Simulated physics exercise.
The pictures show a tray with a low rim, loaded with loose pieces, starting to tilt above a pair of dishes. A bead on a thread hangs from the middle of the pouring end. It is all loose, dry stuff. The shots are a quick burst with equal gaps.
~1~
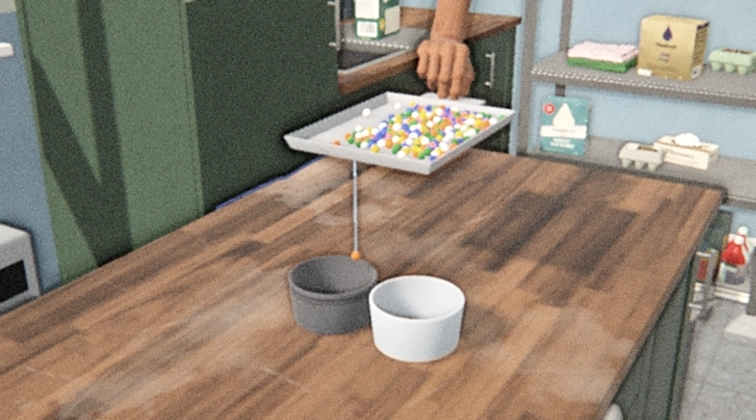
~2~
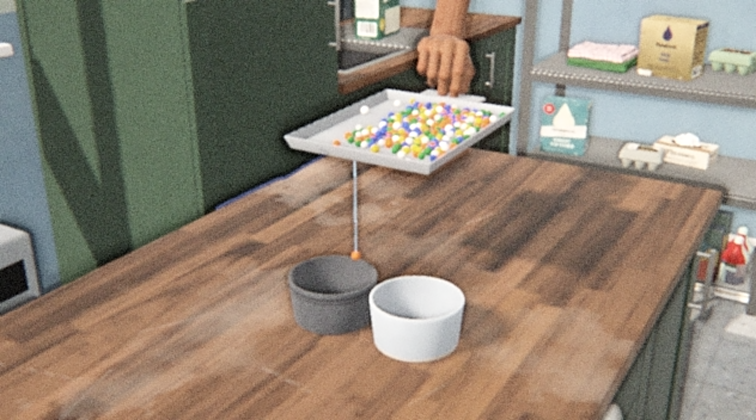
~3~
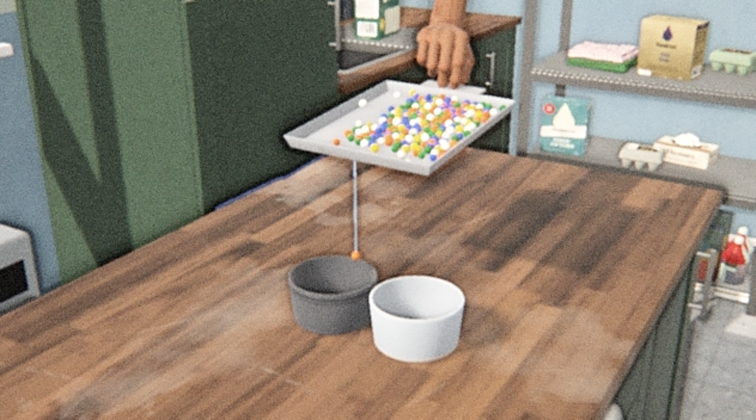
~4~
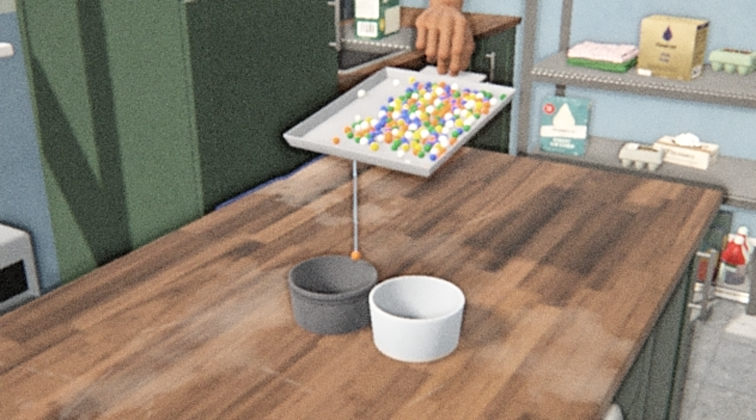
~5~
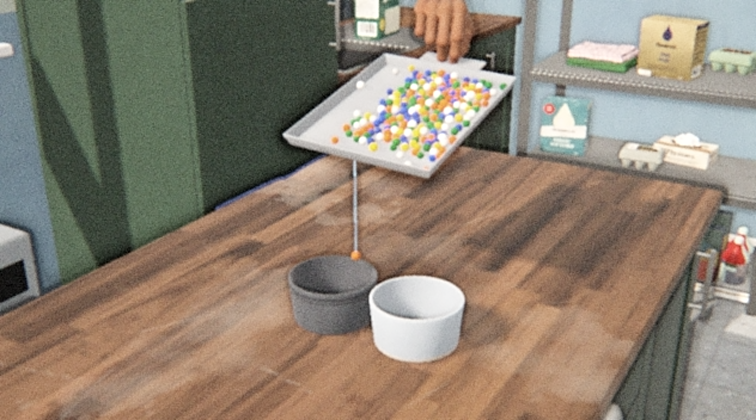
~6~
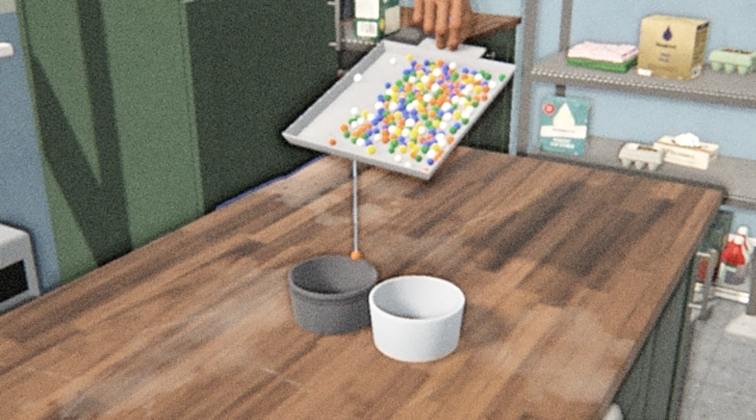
A hand steadily tilts a tray of colourful beads toward its lower right corner above two dishes.
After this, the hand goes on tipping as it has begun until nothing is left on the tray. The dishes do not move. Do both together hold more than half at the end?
Together they catch the larger part.
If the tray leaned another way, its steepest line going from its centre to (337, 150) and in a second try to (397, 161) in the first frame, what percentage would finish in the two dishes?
Roughly 30 per cent, and 90 per cent.
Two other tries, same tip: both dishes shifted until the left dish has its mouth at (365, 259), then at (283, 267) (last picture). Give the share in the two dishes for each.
The first gives 10 %, the second 60 %.
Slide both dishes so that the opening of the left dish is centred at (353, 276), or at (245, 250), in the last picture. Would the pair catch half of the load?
In turn: Over half; under half.
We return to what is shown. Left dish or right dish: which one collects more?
More ends in right.
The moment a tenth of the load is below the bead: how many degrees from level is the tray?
At some 55 degrees.
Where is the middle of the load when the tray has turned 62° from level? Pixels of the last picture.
Near (385, 190).
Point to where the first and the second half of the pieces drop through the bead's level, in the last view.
Early half (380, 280), late half (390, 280).
Shortly afterwards, tray tipped steeply; near half on the tray; near a quarter in the right dish; a little in the left dish; a little outside both; near a quarter in the air.
Next, tray tipped past a quarter turn; near half in the right dish; near a quarter in the left dish; near a quarter outside both; only a few in the air.
Some moments later, tray tipped past a quarter turn; near half in the right dish; near a quarter in the left dish; near a quarter outside both.
In the end, tray tipped past a quarter turn; near half in the right dish; near a quarter in the left dish; near a quarter outside both.
